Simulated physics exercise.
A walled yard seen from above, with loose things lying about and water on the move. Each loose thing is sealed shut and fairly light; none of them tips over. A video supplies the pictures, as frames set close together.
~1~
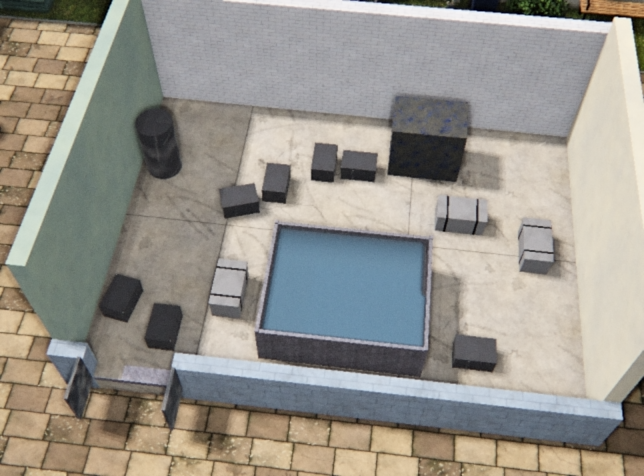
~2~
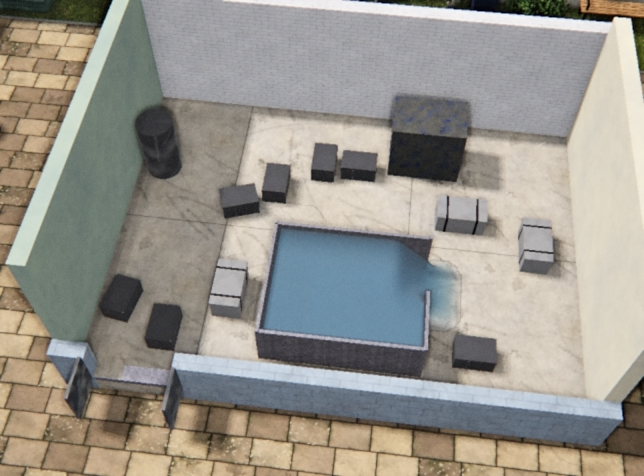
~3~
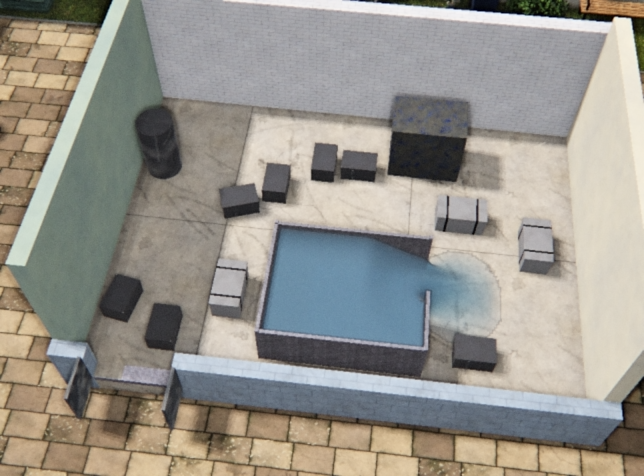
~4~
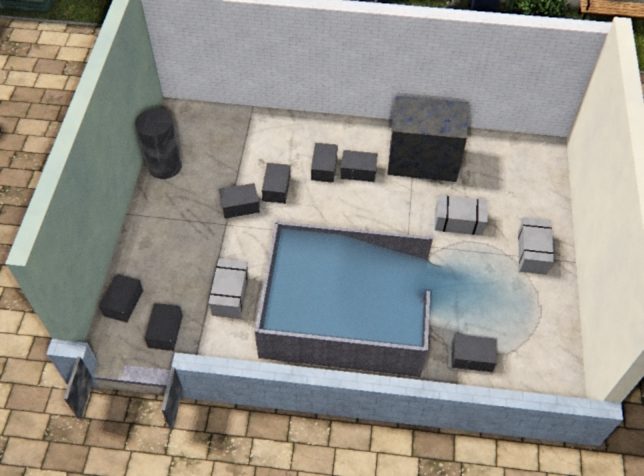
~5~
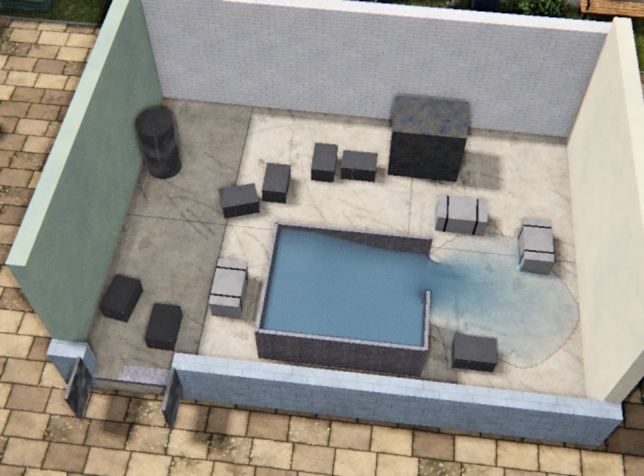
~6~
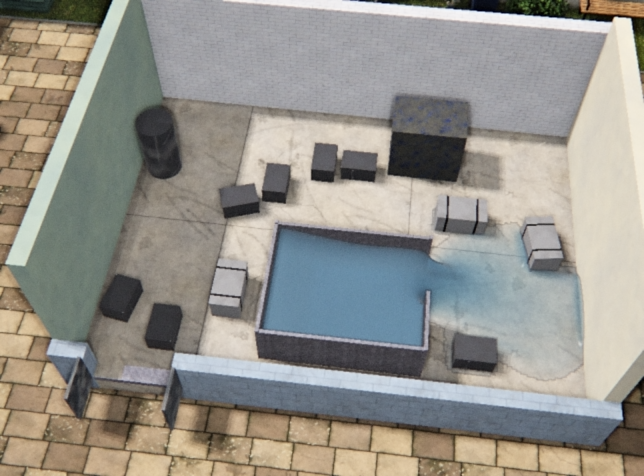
To begin with, a raised pool of blue water stands in a walled yard among scattered dark and grey boxes. Water then pours through a gap in the pool's right side and fans out across the pale floor towards the right wall. Lastly, the strapped grey box at the right shifts slightly.
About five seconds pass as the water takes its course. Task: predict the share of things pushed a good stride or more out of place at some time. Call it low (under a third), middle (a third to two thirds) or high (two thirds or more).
Low.
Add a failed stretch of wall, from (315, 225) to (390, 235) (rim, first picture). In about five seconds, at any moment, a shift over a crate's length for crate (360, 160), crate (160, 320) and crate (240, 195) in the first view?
The first: Got that far; the second: Never got that far; the third: Never got that far.
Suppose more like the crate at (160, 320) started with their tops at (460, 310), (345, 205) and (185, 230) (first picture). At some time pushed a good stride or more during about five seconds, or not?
Shoved clear, stays put, stays put.
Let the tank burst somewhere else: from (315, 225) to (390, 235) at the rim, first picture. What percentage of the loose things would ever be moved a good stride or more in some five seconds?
That works out to about 50 per cent of them.
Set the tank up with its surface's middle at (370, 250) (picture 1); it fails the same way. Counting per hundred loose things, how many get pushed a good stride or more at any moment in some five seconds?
The share comes to close to 30 percent.
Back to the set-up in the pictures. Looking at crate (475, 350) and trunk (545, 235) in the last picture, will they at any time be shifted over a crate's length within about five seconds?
Respectively, travels that far and travels that far.
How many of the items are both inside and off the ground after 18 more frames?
The tally stands at 2.
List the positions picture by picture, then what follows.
A trunk at (538, 239) rests on the ground; a crate at (239, 195) rests on the ground; 0 of 10 have shifted, in the first frame.
A trunk at (538, 239), on the bottom; a crate at (239, 195), on the bottom; 0 of 10 have shifted, in the second frame.
A trunk at (538, 239) rests on the ground; a crate at (239, 195), on the bottom; 0 of 10 have shifted, in the third frame.
A trunk at (538, 239) rests on the ground; a crate at (239, 195) rests on the ground; 0 of 10 have shifted, in the fourth frame.
A trunk at (538, 239) rests on the ground; a crate at (239, 195) rests on the ground; 0 of 10 have shifted, in the fifth frame.
A trunk at (544, 237), on the bottom, close to its start; a crate at (239, 195) rests on the ground; 1 of 10 have shifted, in the sixth frame.
A moment on, 1 of 10 are well off their spots; 1 afloat.
Next, 1 of 10 are well off their spots; 1 afloat.
Later, 2 of 10 are well off their spots; 2 afloat.
In the end, 2 of 10 are well off their spots, and 2 have been at some point; 2 afloat.
